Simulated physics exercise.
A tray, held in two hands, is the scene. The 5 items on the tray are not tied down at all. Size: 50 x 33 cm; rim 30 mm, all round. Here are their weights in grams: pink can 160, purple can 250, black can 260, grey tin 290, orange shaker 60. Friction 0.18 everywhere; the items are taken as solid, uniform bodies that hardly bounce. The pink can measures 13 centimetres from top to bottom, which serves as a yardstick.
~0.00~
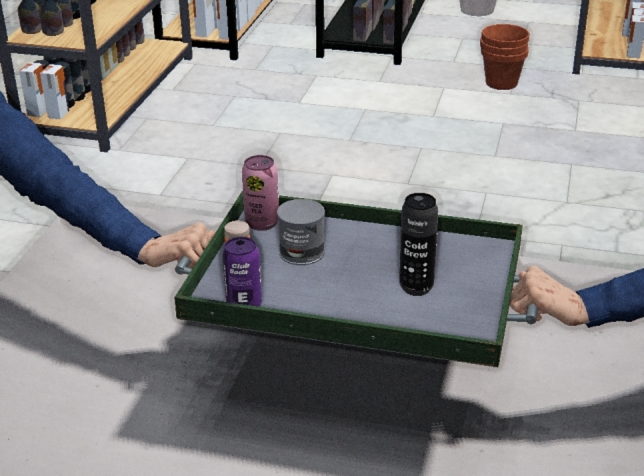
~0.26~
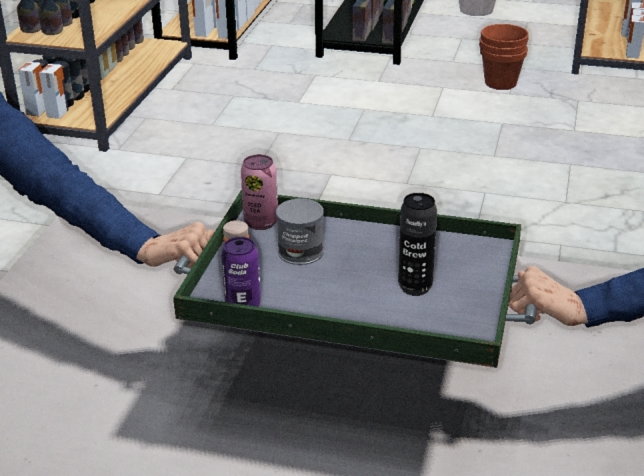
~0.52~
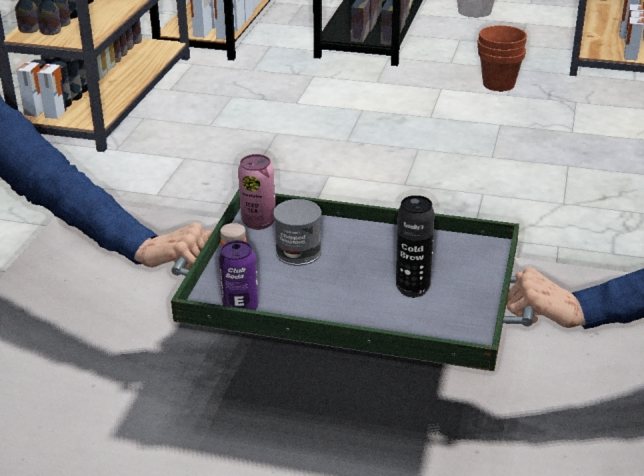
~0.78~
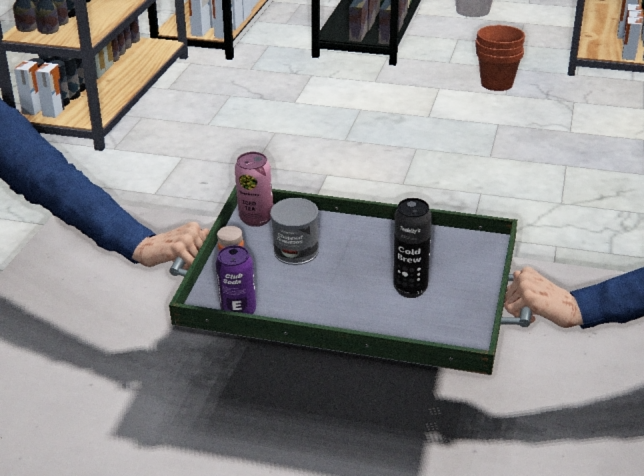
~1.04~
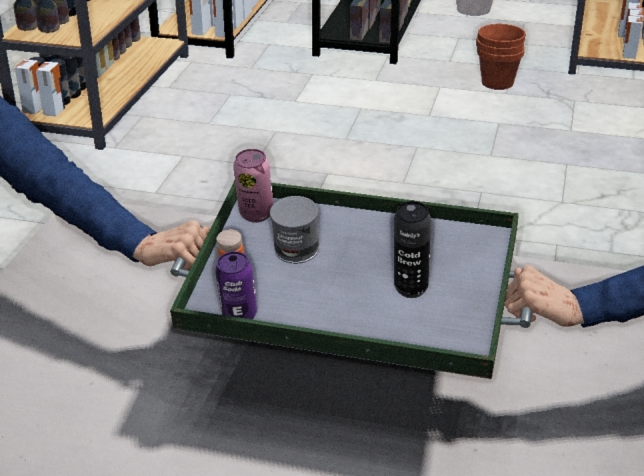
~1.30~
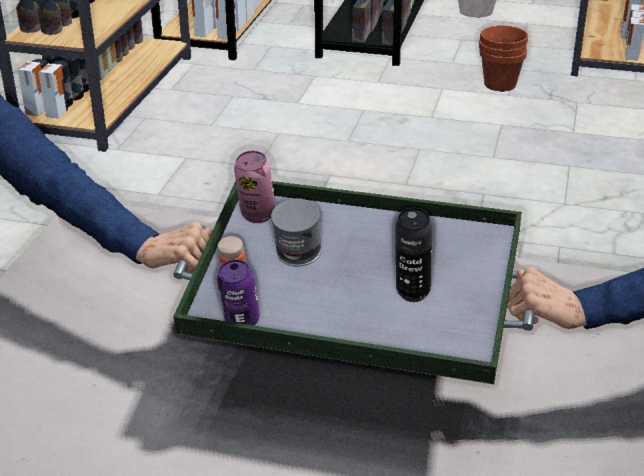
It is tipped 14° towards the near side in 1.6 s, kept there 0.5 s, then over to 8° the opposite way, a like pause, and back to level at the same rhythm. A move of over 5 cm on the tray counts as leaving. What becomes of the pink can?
In the end the pink can has moved away.
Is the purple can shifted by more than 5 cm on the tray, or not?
The purple can remains in place.
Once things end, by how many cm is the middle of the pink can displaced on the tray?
Roughly 21 centimetres.
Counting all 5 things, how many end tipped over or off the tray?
The answer: 1.
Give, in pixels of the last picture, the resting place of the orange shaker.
It ends up near (205, 278).
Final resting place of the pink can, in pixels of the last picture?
You'll find it at about (211, 256).
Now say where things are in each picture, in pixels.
Tray level; pink can (261, 194); purple can (242, 277), in the first picture.
Tray level; grey tin (300, 232), in the second picture.
Tray tilted 2°, near edge down; purple can (239, 280); black can (415, 248), in the third picture.
Tray tilted 5°, near edge down; grey tin (295, 231), in the fourth picture.
Tray tilted 9°, near edge down; purple can (237, 289); black can (412, 251), in the fifth picture.
Tray tilted 12°, near edge down; pink can (255, 188); grey tin (297, 233), in the sixth picture.
After 1.70 s, tray tilted 14°, near edge down; pink can slid 6 cm near (245, 211); black can slid 6 cm; grey tin slid 6 cm.
After 2.00 s, tray tilted 14°, near edge down; pink can slid 17 cm near (224, 254); black can tipped 15° from how it sat; grey tin slid 15 cm.
After 2.40 s, tray tilted 13°, near edge down; black can now off the tray; pink can slid 21 cm near (209, 271); grey tin slid 17 cm.
After 3.40 s, tray tilted 5°, far edge down; pink can slid 21 cm near (212, 249); grey tin slid 17 cm; orange shaker slid 8 cm.
At rest (6.3 s), off the tray, black can; not toppled but over 5 cm from the start, pink can, grey tin and orange shaker; the last one in place, give or take 5 cm. In the last view, pink can near (211, 256).
